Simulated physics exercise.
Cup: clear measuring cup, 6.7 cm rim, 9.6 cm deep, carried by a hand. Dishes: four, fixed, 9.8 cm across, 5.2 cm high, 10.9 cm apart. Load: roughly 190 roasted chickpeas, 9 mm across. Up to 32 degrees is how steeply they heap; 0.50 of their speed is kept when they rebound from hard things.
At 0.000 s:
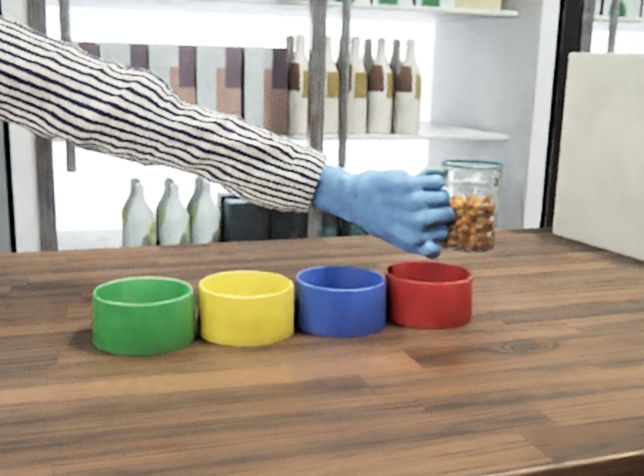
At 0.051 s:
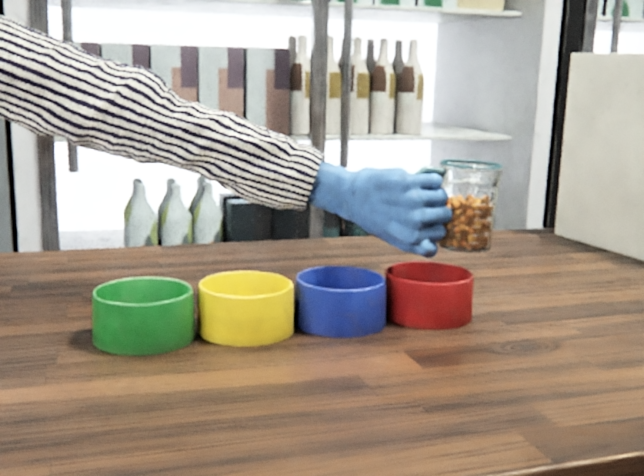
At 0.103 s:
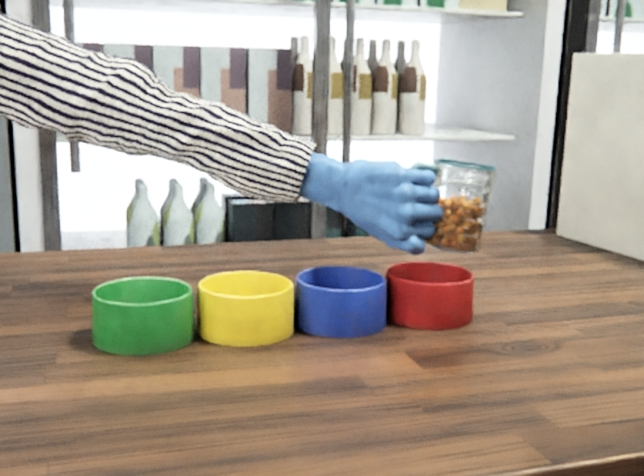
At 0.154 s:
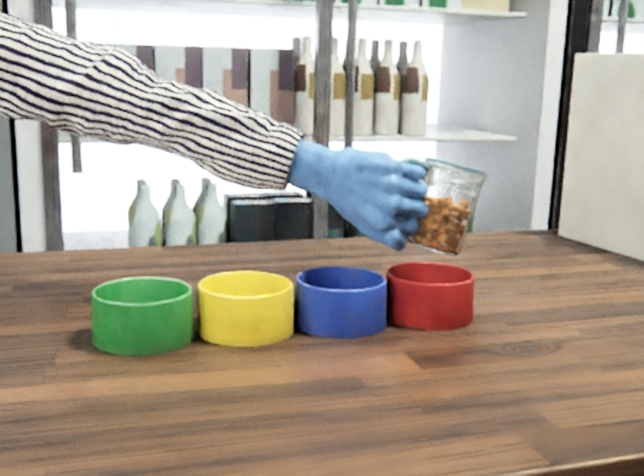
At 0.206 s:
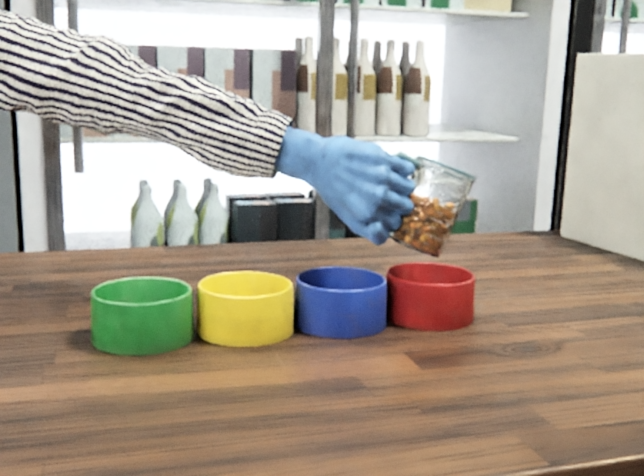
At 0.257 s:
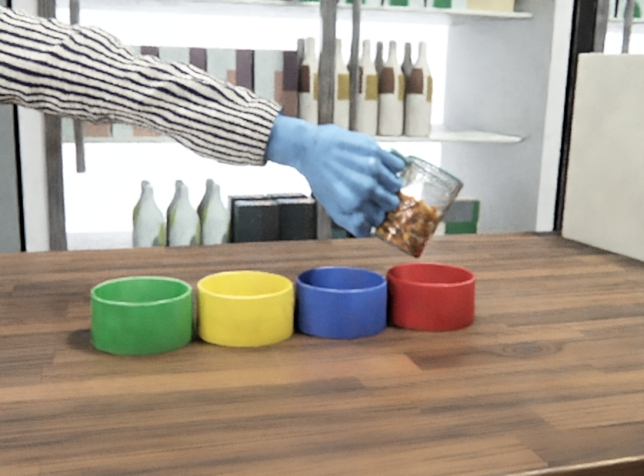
A blue-gloved hand in a striped sleeve holds a clear measuring cup of roasted chickpeas, then moves it left above a wooden counter while tilting it rightward, with green, yellow, blue and red dishes lined up below.
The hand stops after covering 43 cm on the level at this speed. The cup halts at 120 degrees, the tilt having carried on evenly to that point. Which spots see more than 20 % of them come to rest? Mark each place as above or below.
Marks: Red dish below, blue dish below, green dish above, yellow dish above, counter below.
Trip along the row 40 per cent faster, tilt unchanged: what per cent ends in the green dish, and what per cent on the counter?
Shares: Green 100, counter 0.
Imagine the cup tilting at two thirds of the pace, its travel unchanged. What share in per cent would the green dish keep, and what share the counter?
I'd say green ends at 100 while the counter ends at 0.
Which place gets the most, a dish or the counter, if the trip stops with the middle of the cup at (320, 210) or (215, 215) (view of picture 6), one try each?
Try 1 - blue; try 2 - yellow.
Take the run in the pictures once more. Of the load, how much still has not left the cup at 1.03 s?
Close to 55 in a hundred.
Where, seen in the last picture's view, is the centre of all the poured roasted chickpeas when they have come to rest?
Centre at rest: Approx. (195, 325) px.
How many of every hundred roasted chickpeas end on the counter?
The answer is roughly 10 per cent.
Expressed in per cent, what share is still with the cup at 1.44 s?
Somewhere near 0 per cent.
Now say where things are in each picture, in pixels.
The first picture shows cup at (469, 205), tilt 0 degrees, lip at (498, 164), moved 0.0 cm; middle of the pieces at (465, 221); red dish at (429, 272); blue dish at (341, 278); yellow dish at (246, 284); green dish at (144, 291).
The second picture shows cup at (467, 206), tilt 2 degrees, lip at (497, 165), moved 0.4 cm; middle of the pieces at (463, 221).
The third picture shows cup at (458, 206), tilt 6 degrees, lip at (491, 168), moved 1.6 cm; middle of the pieces at (453, 221).
The fourth picture shows cup at (445, 207), tilt 14 degrees, lip at (481, 172), moved 3.4 cm; middle of the pieces at (437, 221).
The fifth picture shows cup at (430, 207), tilt 21 degrees, lip at (470, 178), moved 5.3 cm; middle of the pieces at (421, 221).
The sixth picture shows cup at (415, 208), tilt 29 degrees, lip at (459, 184), moved 7.2 cm; middle of the pieces at (404, 221); red dish at (431, 274); blue dish at (341, 279); yellow dish at (245, 284); green dish at (142, 290). Its pace works out near 145 degrees a second; the hand travels 36 cm a second.
After 0.72 s, tilt 96 degrees; cup holds 100 %.
After 1.03 s, tilt 120 degrees; cup holds 55 %, yellow 40 %.
After 1.44 s, tilt 120 degrees; cup holds 0 %, green 45 %, yellow 45 %.
In the end, at 2.1 s, red 0 %, blue 0 %, green 45 %, yellow 45 %, counter 10 %.
